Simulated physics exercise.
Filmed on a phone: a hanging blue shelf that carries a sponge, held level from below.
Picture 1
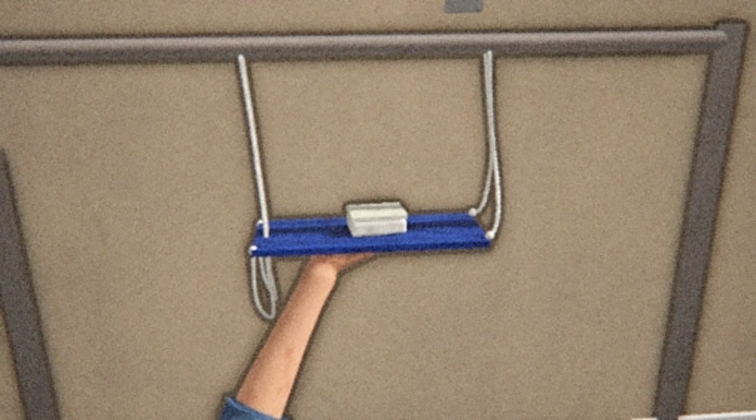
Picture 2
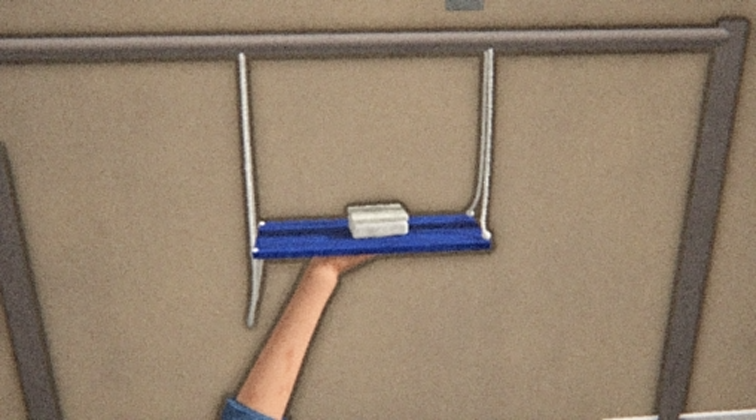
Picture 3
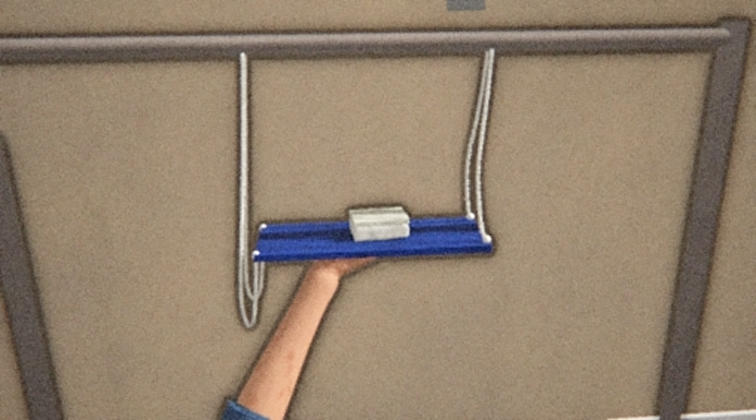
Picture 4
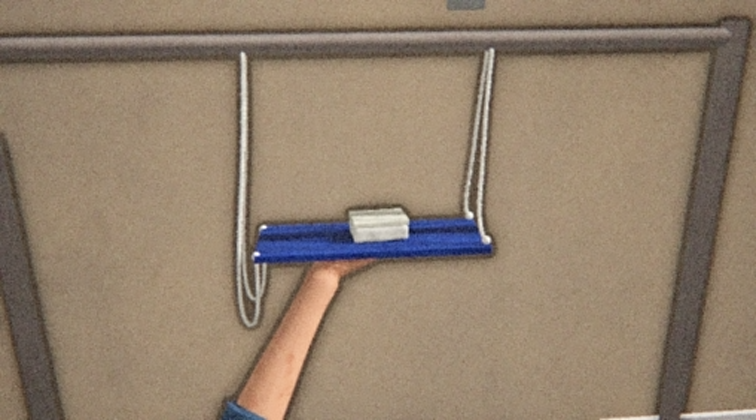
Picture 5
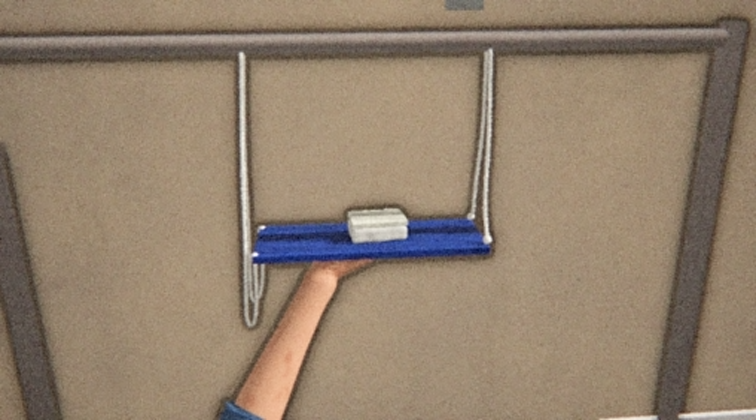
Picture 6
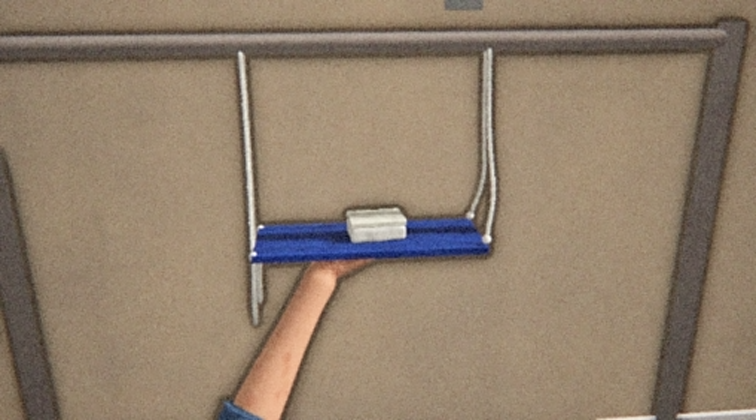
A hand holds up a blue shelf carrying a sponge while its hanging strings sway slightly.
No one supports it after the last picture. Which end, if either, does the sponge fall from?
The left end.
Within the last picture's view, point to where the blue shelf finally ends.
About (396, 307).
Then, 0.42 s on from there, board tipped 15° down to the left; sponge sliding near (252, 287).
Then, 0.98 s on from there, board tipped 33° down to the left; sponge on the floor.
Then, 1.52 s on from there, board tipped 44° down to the left; sponge on the floor.
In the end, board tipped 46° down to the left; sponge on the floor. The sponge slides off to the left.
